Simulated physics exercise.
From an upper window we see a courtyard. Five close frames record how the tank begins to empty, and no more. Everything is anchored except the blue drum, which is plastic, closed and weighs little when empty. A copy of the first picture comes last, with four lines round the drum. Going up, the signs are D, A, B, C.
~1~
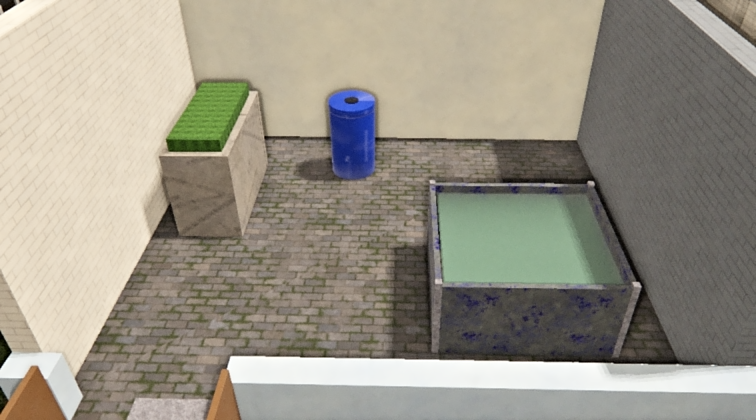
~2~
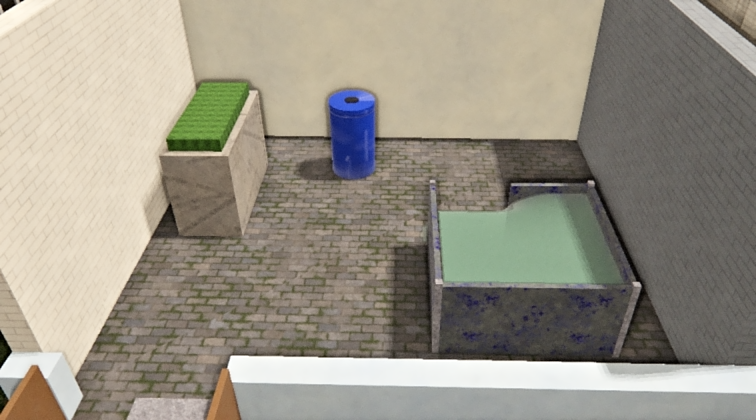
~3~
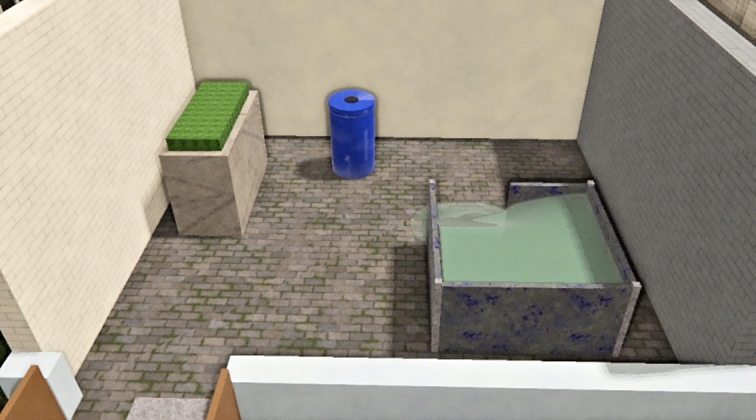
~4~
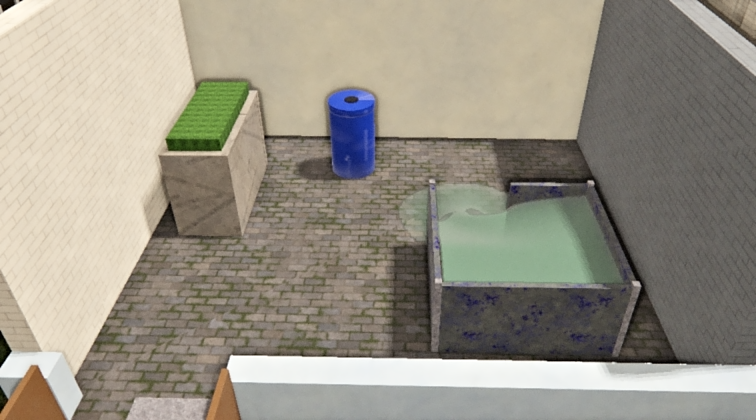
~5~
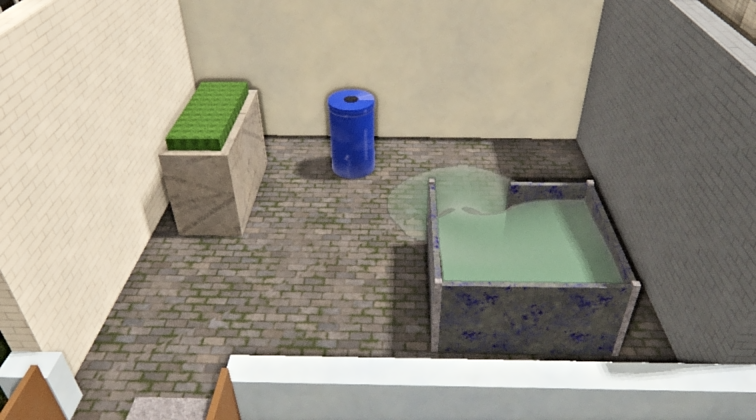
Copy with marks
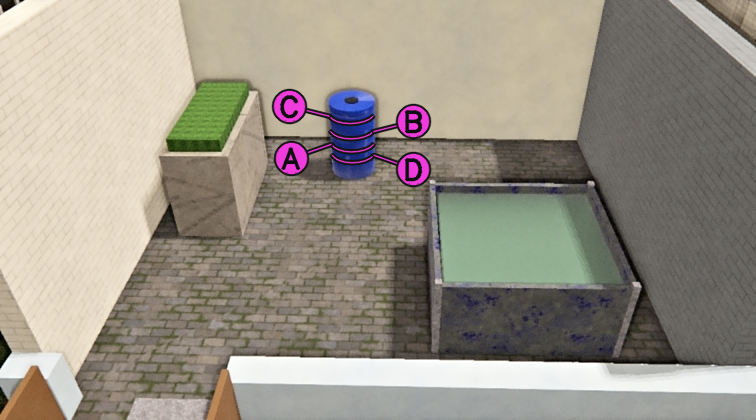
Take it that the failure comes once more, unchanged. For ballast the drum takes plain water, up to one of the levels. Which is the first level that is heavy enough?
The limit is D.
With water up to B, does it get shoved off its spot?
No, that is safe.
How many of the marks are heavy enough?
All of the four.
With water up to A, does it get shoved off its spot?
No, not at all.
In magenta, A at (351, 151); B at (350, 138); C at (350, 123); D at (351, 162); from the bottom up D, A, B, C.
For line A, it does not move.
For line B, it does not move.
For line C, it does not move.
For line D, it does not move.
